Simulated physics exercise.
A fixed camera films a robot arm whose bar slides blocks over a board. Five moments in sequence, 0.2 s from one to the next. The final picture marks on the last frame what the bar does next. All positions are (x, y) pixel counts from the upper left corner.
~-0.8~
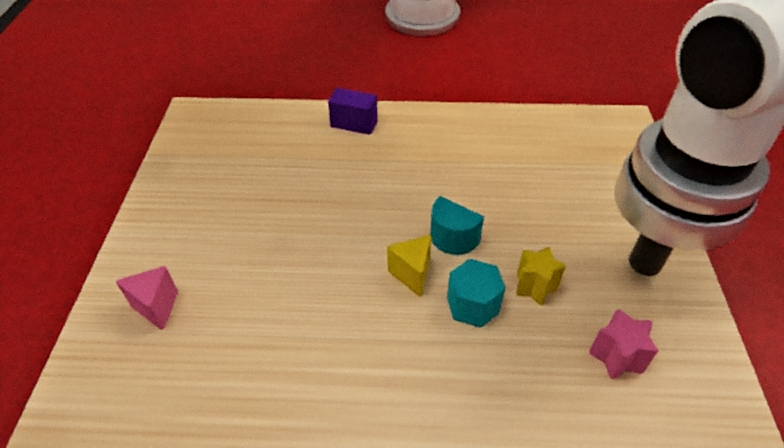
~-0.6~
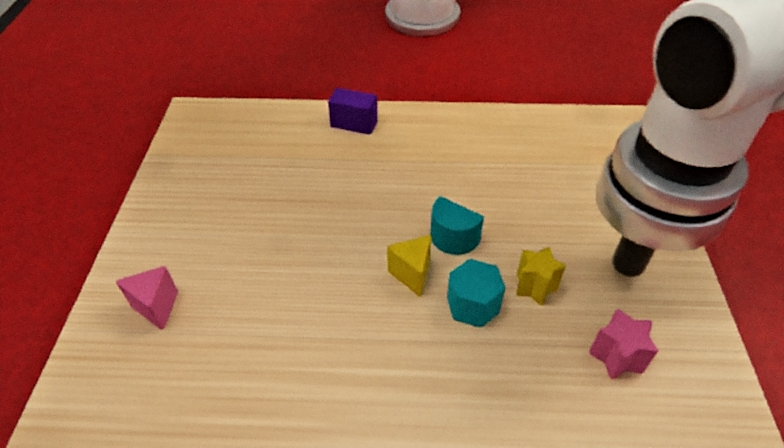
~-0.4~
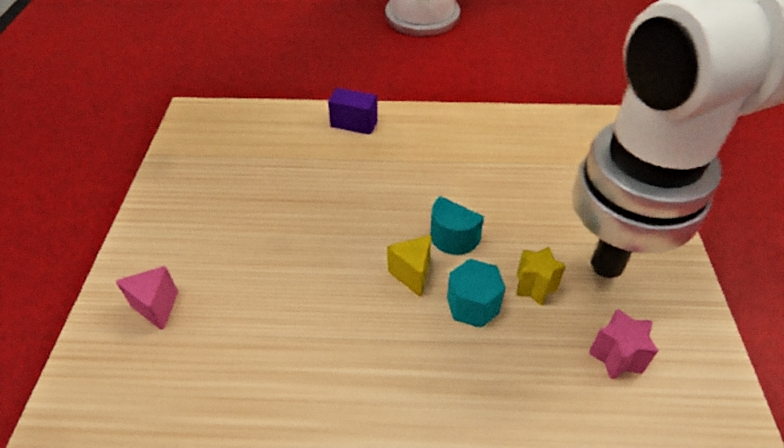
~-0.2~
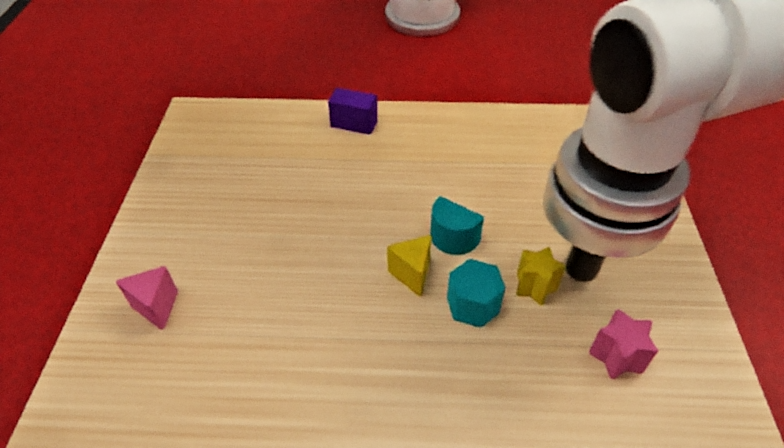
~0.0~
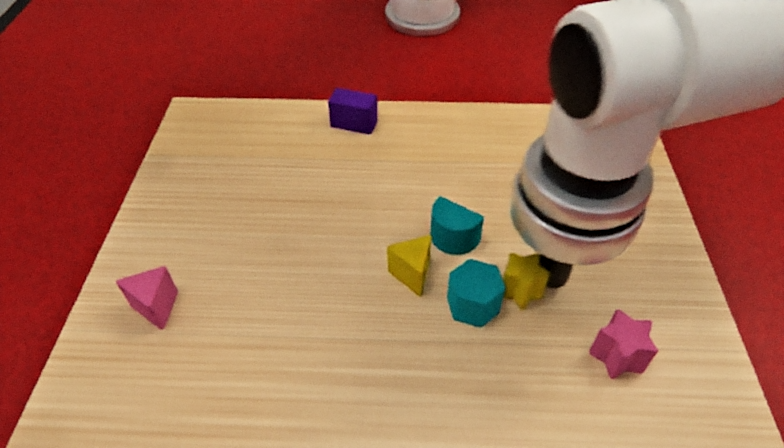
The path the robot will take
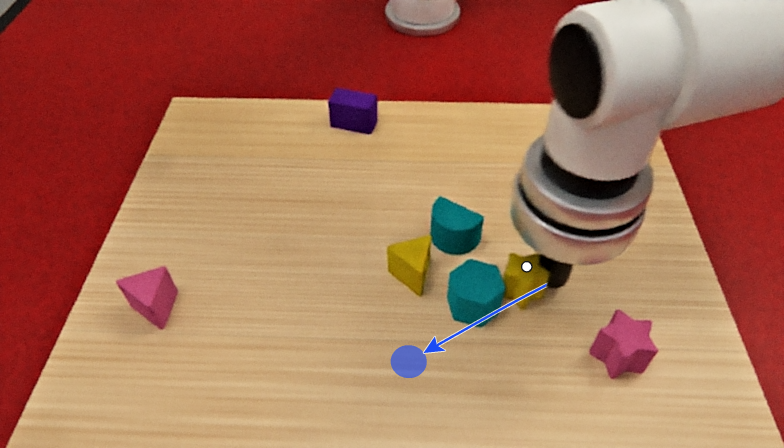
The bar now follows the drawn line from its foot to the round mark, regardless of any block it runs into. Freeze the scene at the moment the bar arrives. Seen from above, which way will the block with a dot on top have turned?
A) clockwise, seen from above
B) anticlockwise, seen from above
Option A.
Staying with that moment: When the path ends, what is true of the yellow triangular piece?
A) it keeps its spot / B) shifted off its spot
(B)
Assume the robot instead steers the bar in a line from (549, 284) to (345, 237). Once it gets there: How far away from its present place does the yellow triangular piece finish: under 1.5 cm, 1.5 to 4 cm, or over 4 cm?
It gets moved 1.5 to 4 cm.
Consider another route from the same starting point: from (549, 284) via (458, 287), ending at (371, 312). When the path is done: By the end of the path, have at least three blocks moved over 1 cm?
Yes, that is how it ends up.
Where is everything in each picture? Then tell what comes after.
In the first frame, tip of the bar at (645, 263), middles of tops, yellow triangular piece at (413, 250), turquoise six-sided block at (477, 280), yellow star block at (542, 262), pink star block at (631, 333).
In the second frame, bar at (628, 264), nothing pushed.
In the third frame, bar at (607, 266), nothing pushed.
In the fourth frame, bar at (581, 269), nothing pushed.
In the fifth frame, bar at (552, 275), yellow triangular piece at (413, 250), turquoise six-sided block at (477, 280), yellow star block at (527, 267), pink star block at (631, 333).
The line goes from (549, 284) directly to (409, 361); the dot is on the yellow star block.
The first path, step by step. One third of the way, bar at (506, 299); turquoise six-sided block at (435, 287), turned 30° anticlockwise; yellow star block at (477, 275), turned 35° clockwise.
Two thirds of the way, bar at (459, 325); yellow triangular piece at (399, 250), turned 65° clockwise; turquoise six-sided block at (397, 285), turned 45° anticlockwise; yellow star block at (447, 283), turned 85° clockwise.
At the end, bar at (409, 353); yellow triangular piece at (399, 250), turned 65° clockwise; turquoise six-sided block at (397, 285), turned 45° anticlockwise; yellow star block at (447, 283), turned 95° clockwise; pink star block unmoved.
